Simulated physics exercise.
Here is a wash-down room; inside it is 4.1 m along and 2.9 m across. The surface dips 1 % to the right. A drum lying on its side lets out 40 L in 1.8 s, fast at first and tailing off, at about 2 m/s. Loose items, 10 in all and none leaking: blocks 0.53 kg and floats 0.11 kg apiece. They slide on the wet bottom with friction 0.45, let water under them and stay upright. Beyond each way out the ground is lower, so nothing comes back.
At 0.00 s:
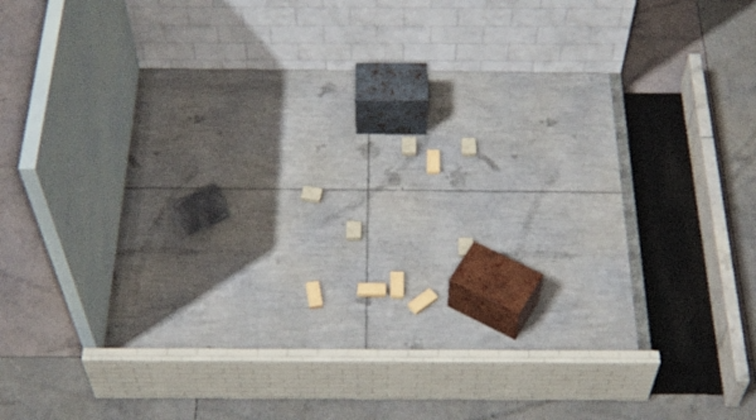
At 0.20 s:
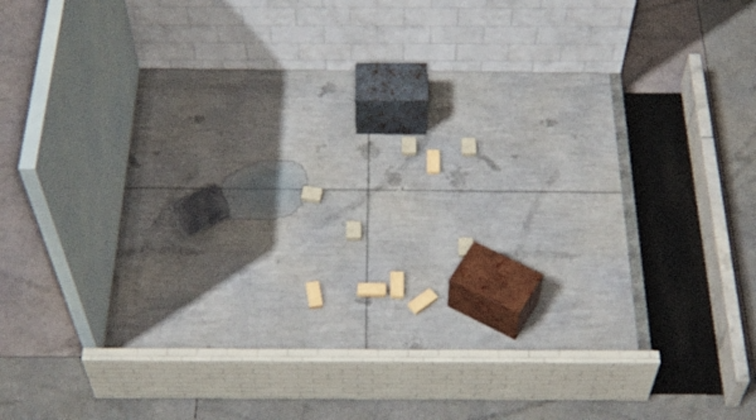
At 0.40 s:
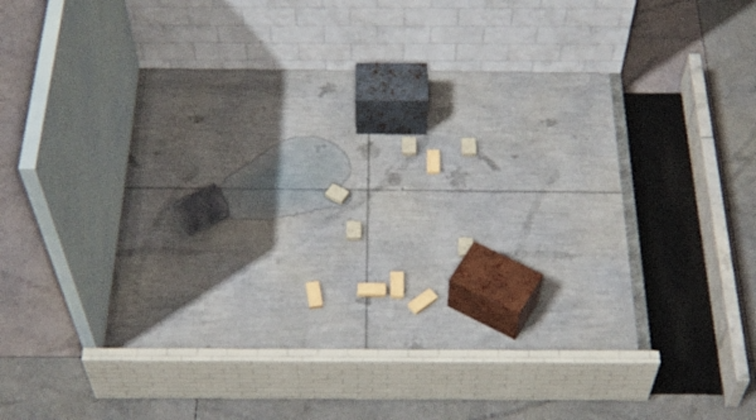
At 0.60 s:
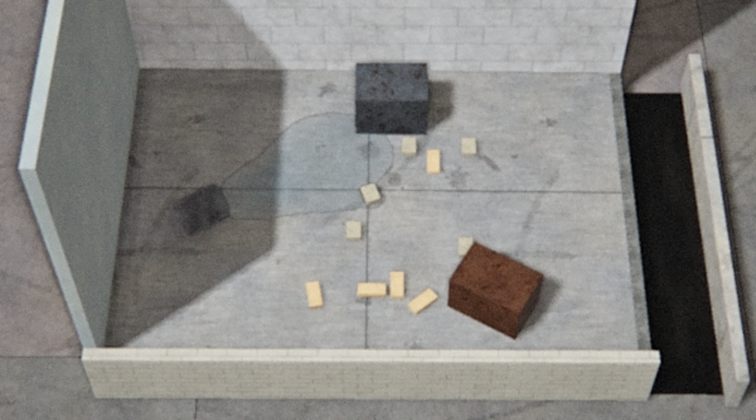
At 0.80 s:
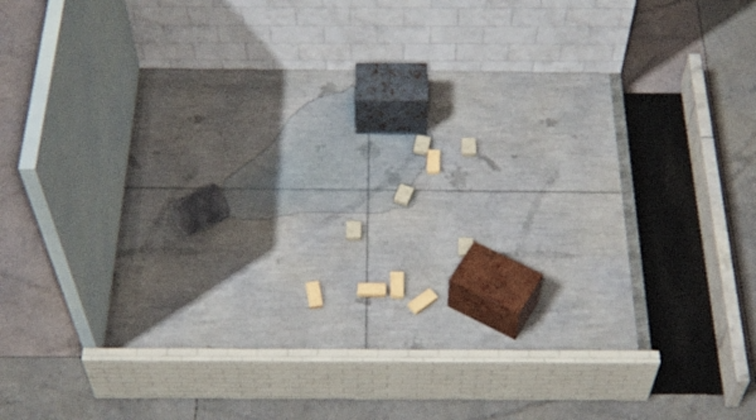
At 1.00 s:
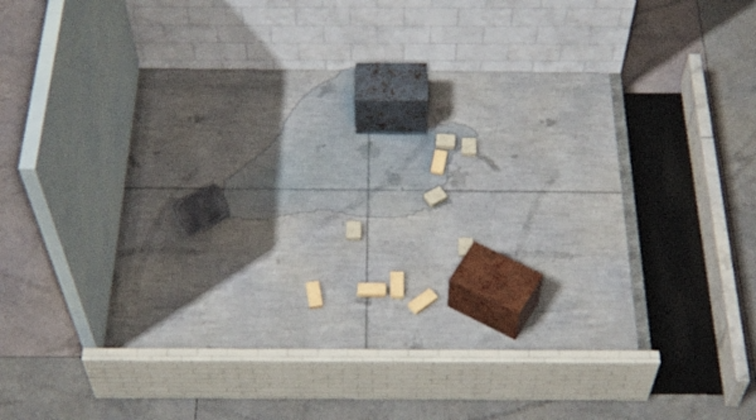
At first, small pale blocks lie scattered on a dry grey floor between a dark block and a rusty brown one. A clear puddle appears near the shadowed left side and spreads rightward, pushing one pale piece along, and then a second piece near the dark block shifts right as well.
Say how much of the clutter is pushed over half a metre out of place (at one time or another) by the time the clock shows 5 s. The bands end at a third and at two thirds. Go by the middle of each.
It is one to two thirds.
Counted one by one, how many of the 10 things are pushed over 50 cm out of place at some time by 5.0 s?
4 of them.
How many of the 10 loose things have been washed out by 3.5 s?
By then 2.
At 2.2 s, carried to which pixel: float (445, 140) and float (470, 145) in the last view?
Around (629, 140) and (591, 195).
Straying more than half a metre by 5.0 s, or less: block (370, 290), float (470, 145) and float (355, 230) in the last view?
In turn: Less, more, under.
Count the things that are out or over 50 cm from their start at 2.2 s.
I count 4.
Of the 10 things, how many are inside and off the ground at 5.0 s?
0 of them.
After 1.4 s 2 of 10 are over 50 cm from their spots; 1 afloat.
After 2.2 s 4 of 10 are over 50 cm from their spots; 0 afloat.
After 3.5 s 4 of 10 are over 50 cm from their spots; 0 afloat.
After 5.0 s 4 of 10 are over 50 cm from their spots, and 4 have been at some point; 0 afloat.
